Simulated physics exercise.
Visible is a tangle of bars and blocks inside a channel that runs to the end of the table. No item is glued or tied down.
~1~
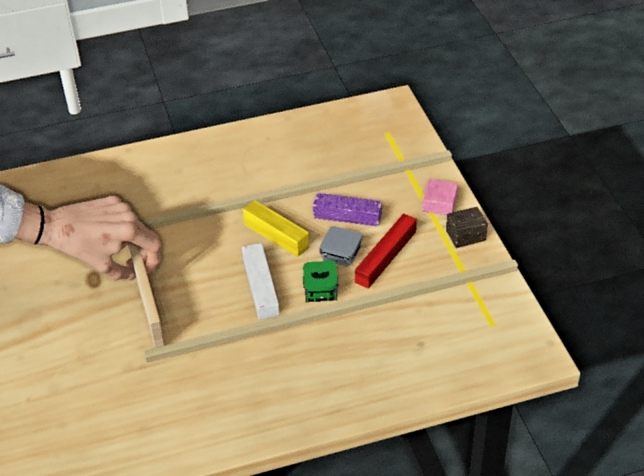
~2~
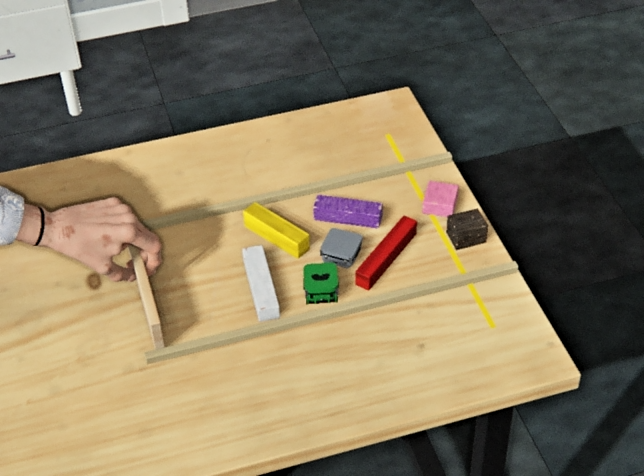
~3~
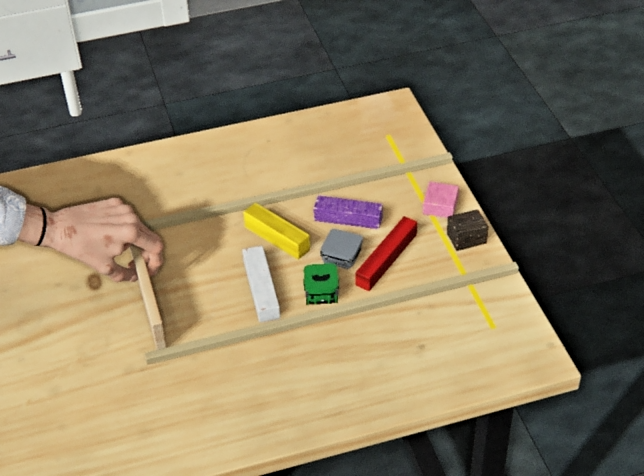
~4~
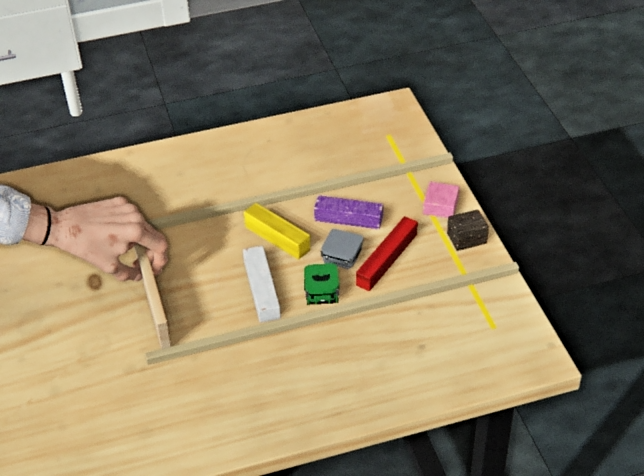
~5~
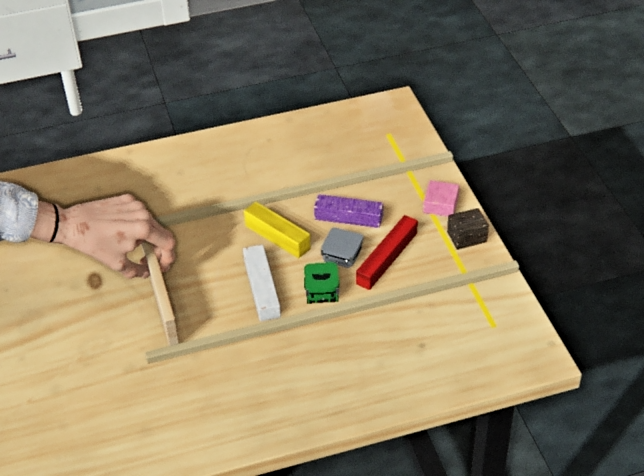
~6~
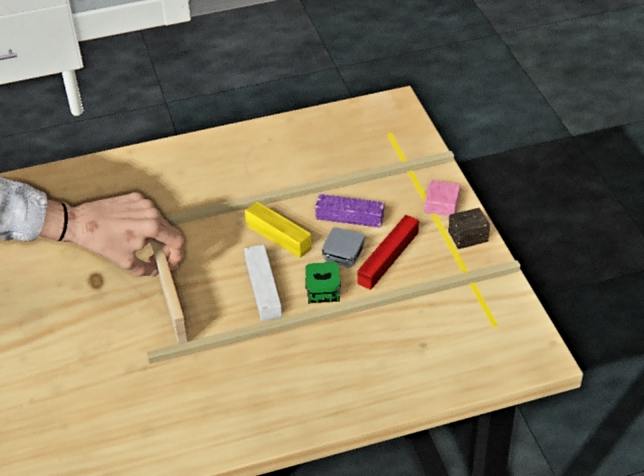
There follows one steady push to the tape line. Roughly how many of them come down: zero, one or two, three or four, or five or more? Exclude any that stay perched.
The number gone is middling: Three or four.
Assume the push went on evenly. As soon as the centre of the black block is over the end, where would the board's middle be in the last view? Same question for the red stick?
I reckon its middle sits around (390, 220) and then around (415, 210).
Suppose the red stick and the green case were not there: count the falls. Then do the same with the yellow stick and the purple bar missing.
The count is 2 in the first case and 2 in the second.
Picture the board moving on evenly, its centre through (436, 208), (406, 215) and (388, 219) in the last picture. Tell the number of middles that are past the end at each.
3, 1 and 0.
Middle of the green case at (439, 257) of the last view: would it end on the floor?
Green case: Gone.
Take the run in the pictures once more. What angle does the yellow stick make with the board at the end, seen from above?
I'd say it's about 20° out of line.
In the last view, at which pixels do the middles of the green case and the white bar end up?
First (493, 245), then (459, 235).
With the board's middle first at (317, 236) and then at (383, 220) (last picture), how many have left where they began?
At first I count 6, and then 8.
Early on, none off yet; black block at rest near (469, 228); pink block at rest near (442, 198); red stick at rest near (389, 251).
A while later, none off yet; black block at rest near (469, 228); pink block at rest near (442, 198); red stick travelled a little near (416, 242).
Further along, none off yet; black block travelled about its own width near (505, 227); pink block travelled a little near (456, 191); red stick travelled about its own width near (480, 232).
Finally, the number that fall off is three or four; lost, red stick, pink block and black block.
